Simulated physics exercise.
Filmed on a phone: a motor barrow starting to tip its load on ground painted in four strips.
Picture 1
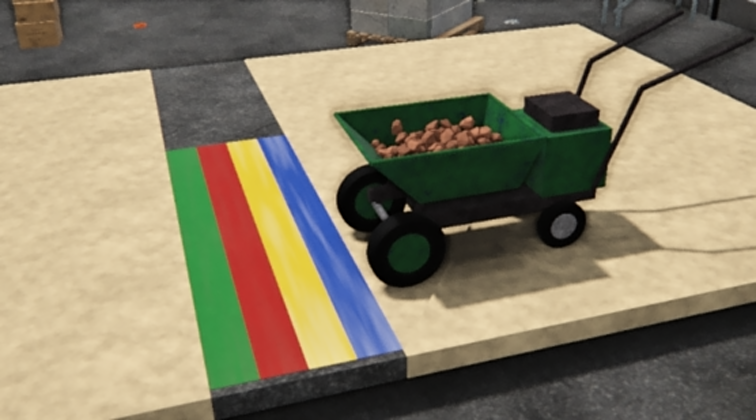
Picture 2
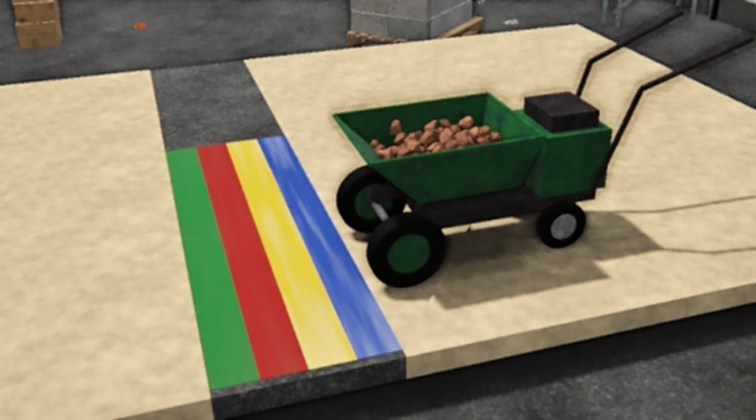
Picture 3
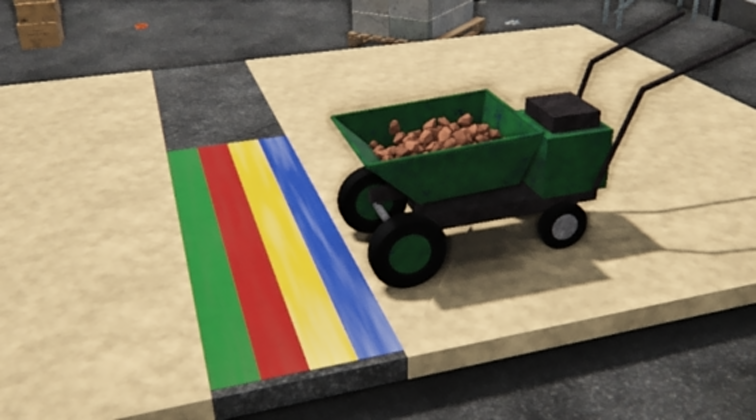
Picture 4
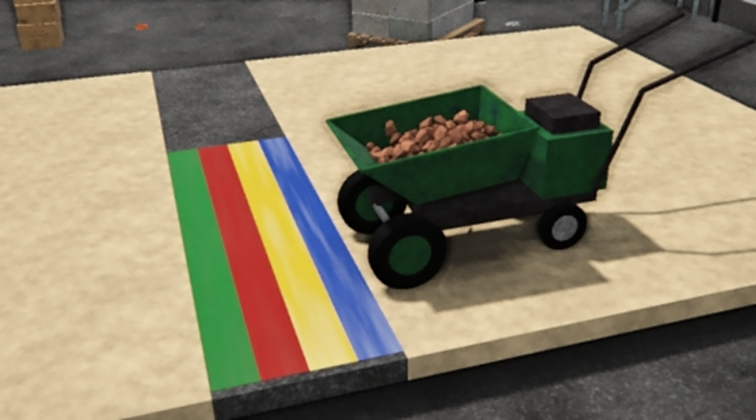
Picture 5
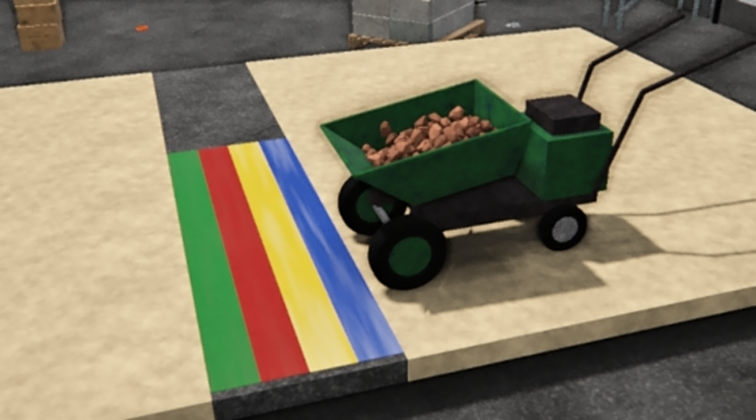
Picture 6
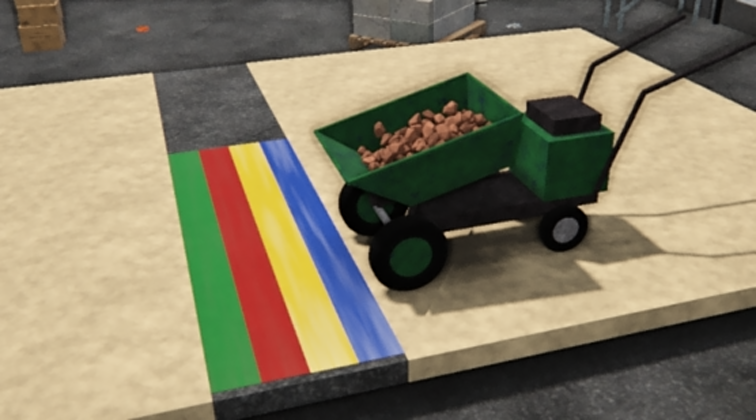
On a pale floor beside green, red, yellow and blue strips, a green motor barrow loaded with reddish rubble stood still, then its skip slowly tilted a little toward the strips on the left.
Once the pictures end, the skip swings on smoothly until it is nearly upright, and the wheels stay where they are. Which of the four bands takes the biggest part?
The heap favours the red strip.
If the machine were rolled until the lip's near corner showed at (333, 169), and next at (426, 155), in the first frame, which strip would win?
The first try: That green strip. The second: Yellow.
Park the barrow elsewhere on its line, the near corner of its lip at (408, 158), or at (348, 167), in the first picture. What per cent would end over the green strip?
Roughly 10 per cent, and 40 per cent.
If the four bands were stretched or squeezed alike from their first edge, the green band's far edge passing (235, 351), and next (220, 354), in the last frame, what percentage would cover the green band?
The first gives 30 %, the second 30 %.
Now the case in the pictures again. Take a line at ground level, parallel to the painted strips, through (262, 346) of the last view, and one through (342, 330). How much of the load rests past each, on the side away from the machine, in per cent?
Near 50 % and 100 %.
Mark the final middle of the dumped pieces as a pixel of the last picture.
Near (244, 278).
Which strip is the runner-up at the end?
The runner-up: That green strip.
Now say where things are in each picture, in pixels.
In the first picture, lip of the skip near (371, 163), level; top of the load near (447, 137), lumps of rubble; blue strip near (362, 318); yellow strip near (318, 327); red strip near (273, 336); green strip near (226, 345).
In the second picture, lip of the skip near (370, 164), level; top of the load near (446, 137).
In the third picture, lip of the skip near (368, 167), tipped barely; top of the load near (458, 139).
In the fourth picture, lip of the skip near (362, 171), tipped a little; top of the load near (454, 137).
In the fifth picture, lip of the skip near (356, 176), tipped a little; top of the load near (458, 135).
In the sixth picture, lip of the skip near (348, 183), tipped a little; top of the load near (463, 134); blue strip near (364, 322); yellow strip near (320, 330); red strip near (274, 339); green strip near (227, 348).
Shortly afterwards, skip tipped steeply; the whole lot in the skip.
Next, skip tipped right over; the bulk in the skip; a little over the yellow strip; near a quarter over the red strip.
Some moments later, skip tipped right over; a little in the skip; a little over the yellow strip; near half over the red strip; near a quarter over the green strip; a little off the paint.
In the end, skip tipped right over; a little in the skip; none at all over the blue strip; a little over the yellow strip; near half over the red strip; near a quarter over the green strip; a little off the paint.
